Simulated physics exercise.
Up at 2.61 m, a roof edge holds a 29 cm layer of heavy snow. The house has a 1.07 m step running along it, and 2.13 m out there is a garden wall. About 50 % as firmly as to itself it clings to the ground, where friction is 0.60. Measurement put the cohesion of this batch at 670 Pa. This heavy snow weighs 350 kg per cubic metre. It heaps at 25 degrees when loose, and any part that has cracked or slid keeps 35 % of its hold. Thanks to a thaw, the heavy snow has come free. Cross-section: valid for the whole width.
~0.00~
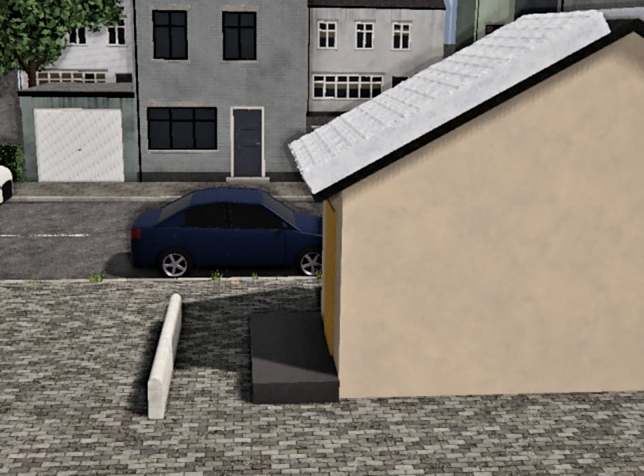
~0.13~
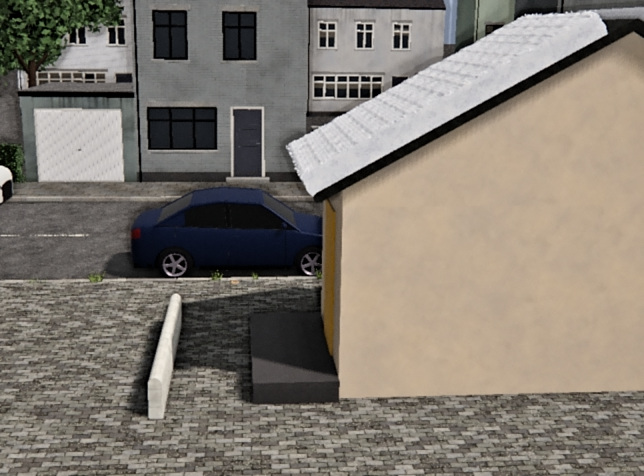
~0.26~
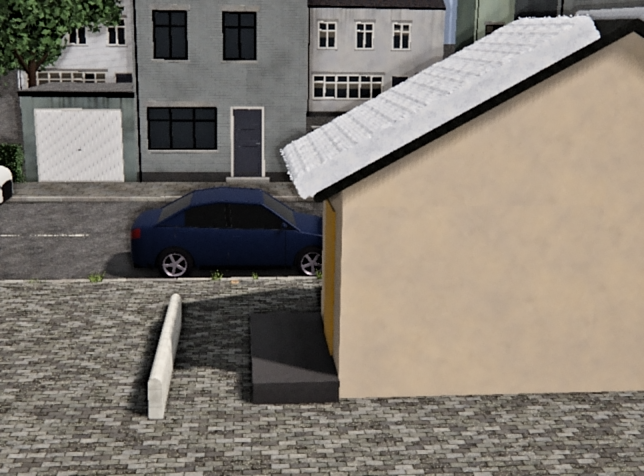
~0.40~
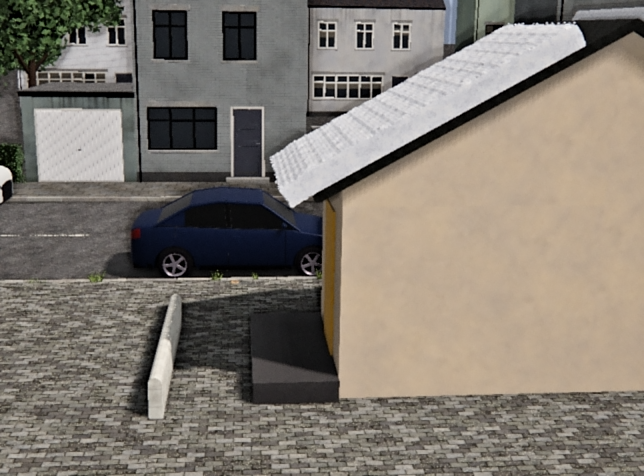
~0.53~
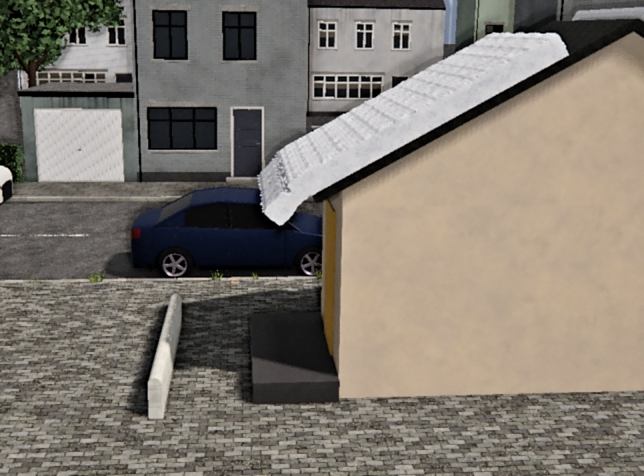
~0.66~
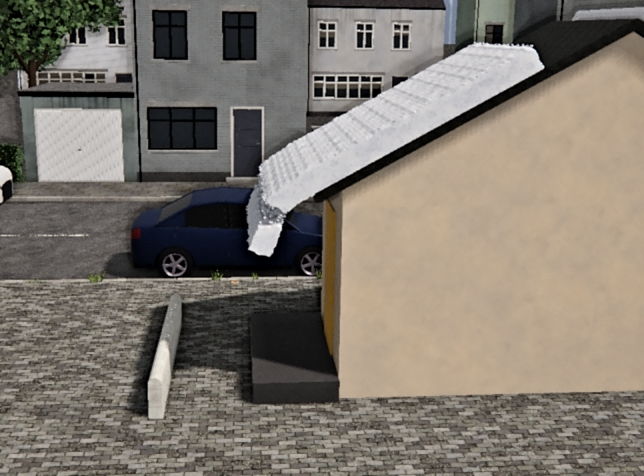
We see a thick layer of white snow slide down the sloping roof of a beige house, slowly at first, then faster, its lower end pushing out past the eaves, bending downward and cracking, while a blue car stands behind.
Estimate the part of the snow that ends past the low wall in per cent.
My estimate is 54 percent.
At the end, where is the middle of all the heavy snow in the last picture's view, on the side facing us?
Approximately at pixel (95, 397).
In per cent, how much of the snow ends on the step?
0 %, roughly.
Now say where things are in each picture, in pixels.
The first picture shows foremost bit of the heavy snow at (304, 178), 2 % of it past the eaves, in one piece.
The second picture shows foremost bit of the heavy snow at (301, 179), its middle shifted 3.3 cm, 2 % of it past the eaves, in one piece.
The third picture shows foremost bit of the heavy snow at (294, 184), its middle shifted 13 cm, 5 % of it past the eaves, in one piece.
The fourth picture shows foremost bit of the heavy snow at (281, 193), its middle shifted 30 cm, 9 % of it past the eaves, in one piece.
The fifth picture shows foremost bit of the heavy snow at (266, 210), its middle shifted 55 cm, 16 % of it past the eaves, cracking.
The sixth picture shows foremost bit of the heavy snow at (251, 251), its middle shifted 86 cm, 24 % of it past the eaves, cracking.
After 1.09 s, 59 % is still on the roof and 0 % is past the low wall.
After 1.59 s, none is still on the roof and 22 % is past the low wall.
After 2.10 s, none is still on the roof and 54 % is past the low wall.
After 2.60 s, none is still on the roof and 54 % is past the low wall.
After 2.80 s, none is still on the roof and 54 % is past the low wall.
